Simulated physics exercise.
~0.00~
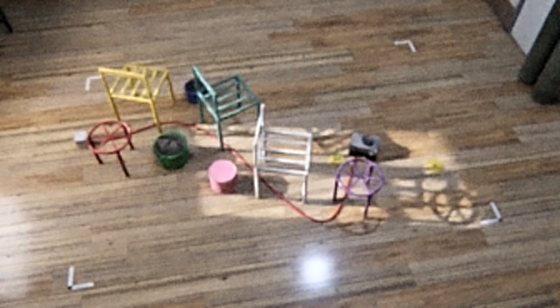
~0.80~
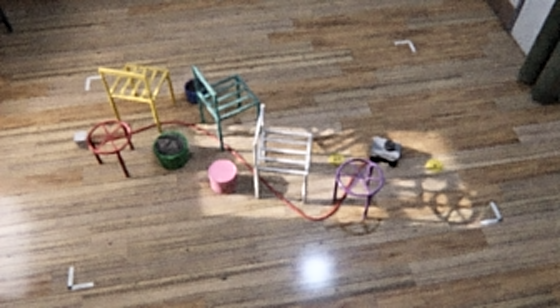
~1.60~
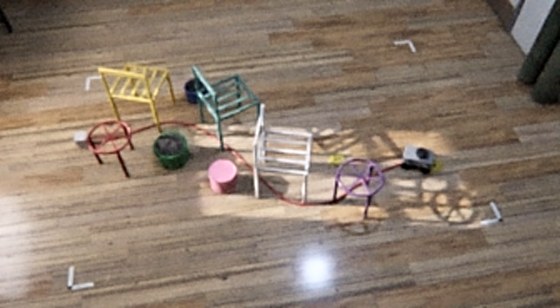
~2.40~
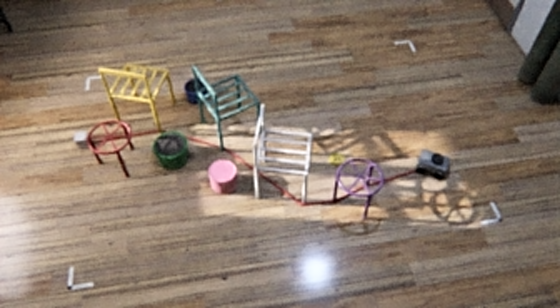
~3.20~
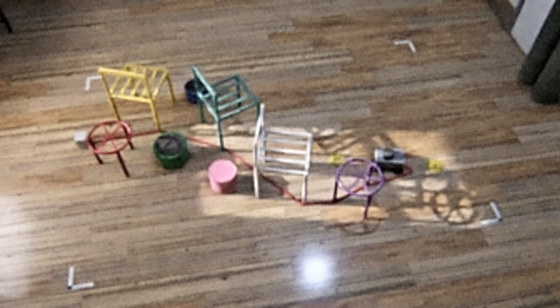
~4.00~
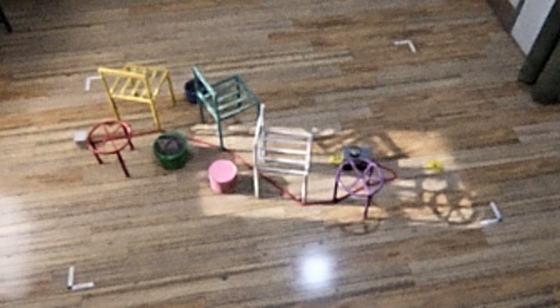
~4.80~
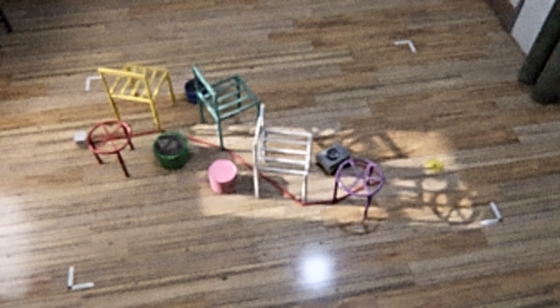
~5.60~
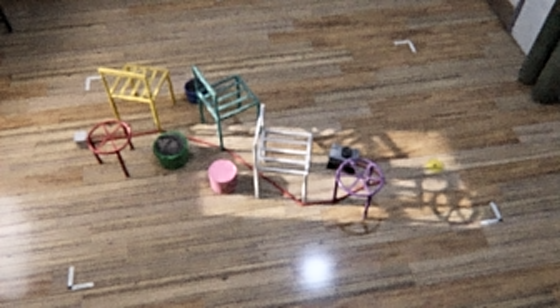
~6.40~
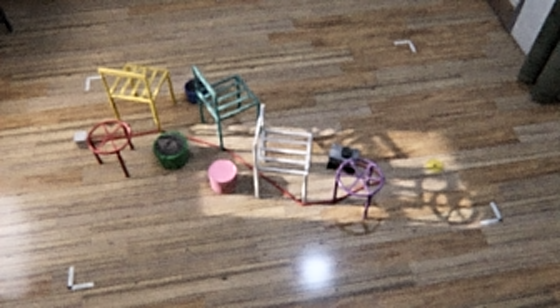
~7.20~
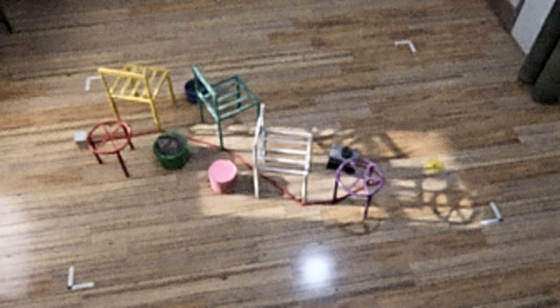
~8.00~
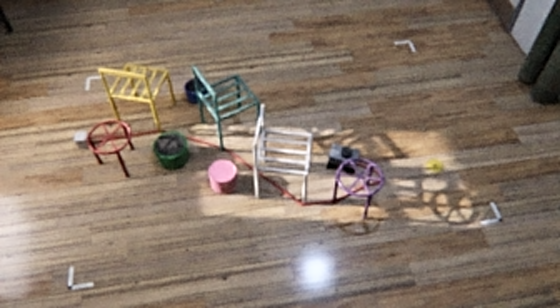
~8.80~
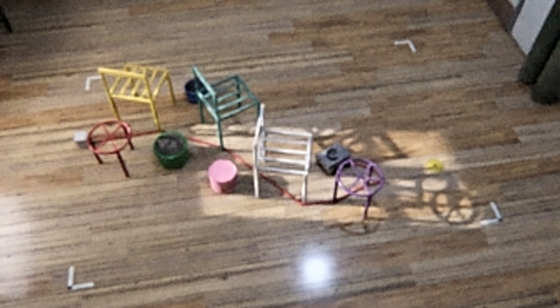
The footage shows a small dark cart trailing a red lead among miniature chairs, stools and pots on a wooden floor. It moves right past the purple stool, turns back left behind it, and stops near the white chair, with the furniture still standing in place.
